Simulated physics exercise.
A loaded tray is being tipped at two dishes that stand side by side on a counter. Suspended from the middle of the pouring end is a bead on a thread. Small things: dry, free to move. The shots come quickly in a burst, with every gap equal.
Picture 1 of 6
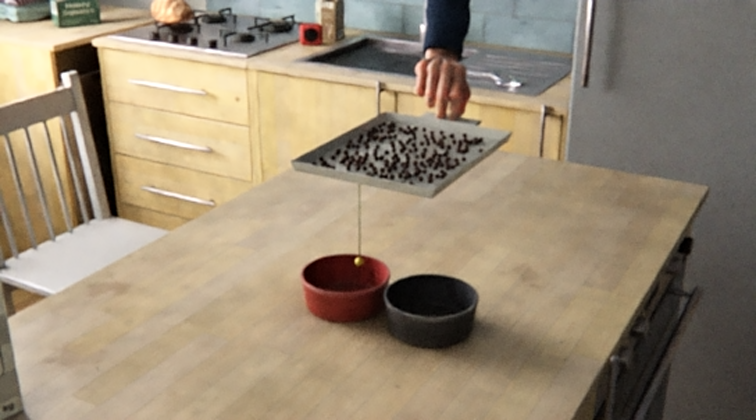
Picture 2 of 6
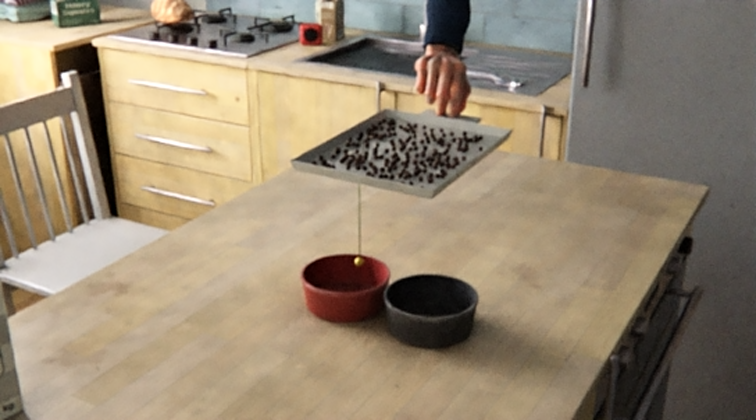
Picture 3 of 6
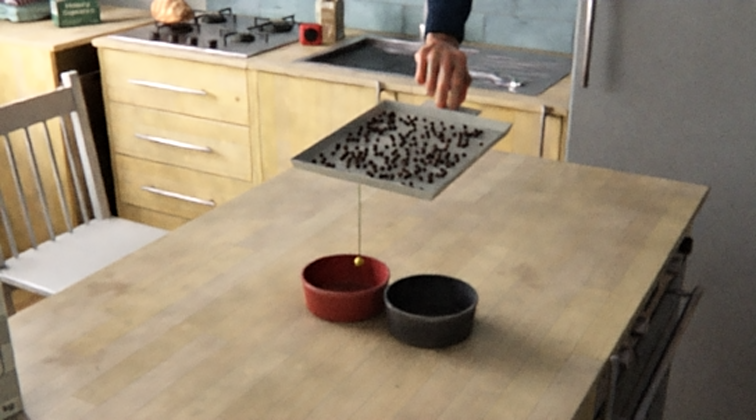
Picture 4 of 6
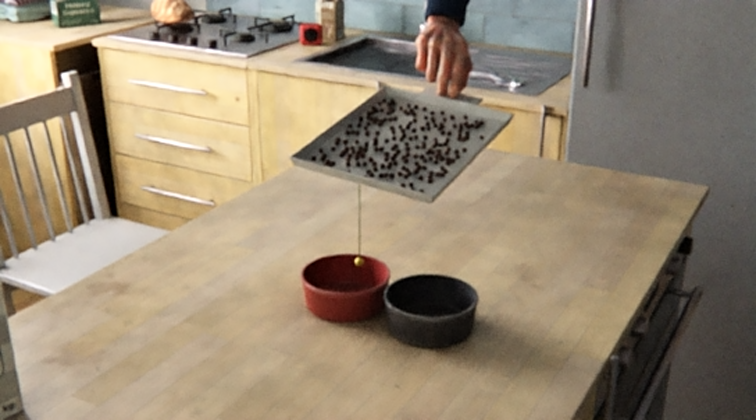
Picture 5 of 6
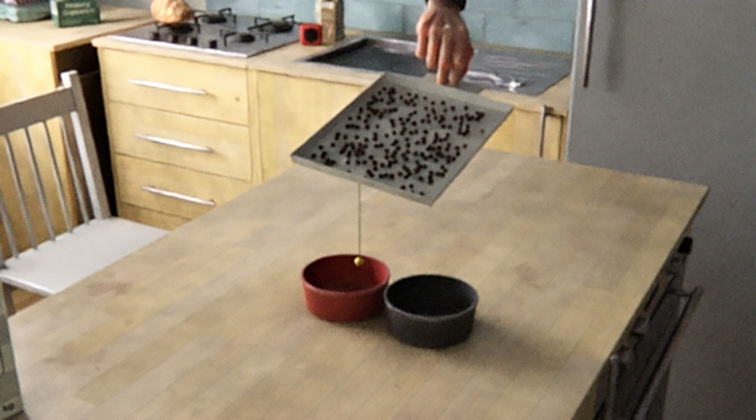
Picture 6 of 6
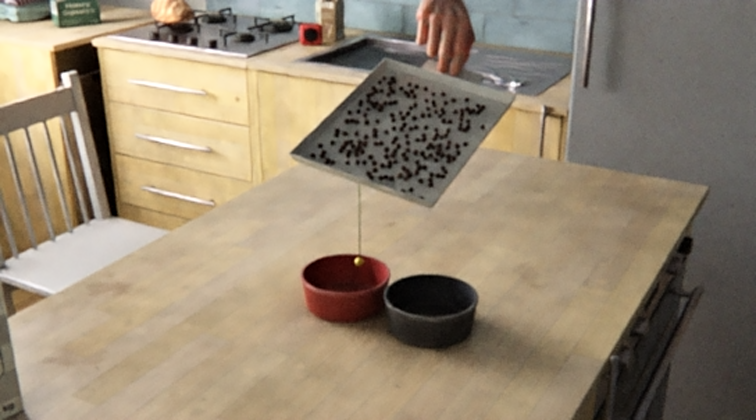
In a kitchen, a hand held a gray tray of small dark berries above a red bowl and a black bowl, then gradually raised its back edge, tilting it more steeply while the hanging bead stayed still.
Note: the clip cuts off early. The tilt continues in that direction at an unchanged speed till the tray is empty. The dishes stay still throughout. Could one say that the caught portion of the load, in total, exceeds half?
Yes, most likely the spill will be the lesser part.
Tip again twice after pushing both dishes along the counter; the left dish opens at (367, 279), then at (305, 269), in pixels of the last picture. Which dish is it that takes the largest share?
One: The right dish. Two: The right dish.
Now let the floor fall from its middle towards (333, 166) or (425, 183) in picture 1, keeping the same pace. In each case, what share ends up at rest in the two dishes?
Case one near 10 %; case two near 100 %.
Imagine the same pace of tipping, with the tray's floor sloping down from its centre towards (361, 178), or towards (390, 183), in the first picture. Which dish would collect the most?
For the first slope the lefthand dish, for the second the righthand dish.
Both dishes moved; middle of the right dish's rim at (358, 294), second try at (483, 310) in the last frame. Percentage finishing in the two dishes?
It comes to near 10 per cent the first time and near 80 per cent the second time.
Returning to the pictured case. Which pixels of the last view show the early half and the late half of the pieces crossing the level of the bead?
It goes through near (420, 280) first, then near (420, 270).
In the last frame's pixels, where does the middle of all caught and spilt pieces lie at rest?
Around (428, 322).
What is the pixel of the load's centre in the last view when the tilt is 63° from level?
The load is centred around (413, 209).
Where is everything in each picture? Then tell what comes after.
Corners of the pouring end near (295, 160) and (432, 188), level; middle of the load near (407, 155), allspice berries; left dish near (323, 303); right dish near (410, 328); bead on its thread near (360, 262), in the first picture.
Corners of the pouring end near (295, 160) and (432, 189), level; middle of the load near (407, 153), in the second picture.
Corners of the pouring end near (295, 158) and (432, 191), tipped barely, lowest at the right corner; middle of the load near (407, 150), in the third picture.
Corners of the pouring end near (294, 156) and (432, 194), tipped a little, lowest at the right corner; middle of the load near (407, 144), in the fourth picture.
Corners of the pouring end near (294, 154) and (432, 197), tipped a little, lowest at the right corner; middle of the load near (407, 139), in the fifth picture.
Corners of the pouring end near (294, 152) and (432, 200), tipped clearly, lowest at the right corner; middle of the load near (407, 136), near two thirds on the move; left dish near (323, 303); right dish near (410, 328), in the sixth picture.
Shortly afterwards, tray tipped steeply; near two thirds on the tray; a little in the right dish; only a few outside both; near a quarter in the air.
Next, tray tipped past a quarter turn; only a few on the tray; the bulk in the right dish; only a few in the left dish; a little outside both; a little in the air.
Some moments later, tray tipped past a quarter turn; all but a few in the right dish; only a few in the left dish; a little outside both.
In the end, tray tipped past a quarter turn; all but a few in the right dish; only a few in the left dish; a little outside both.
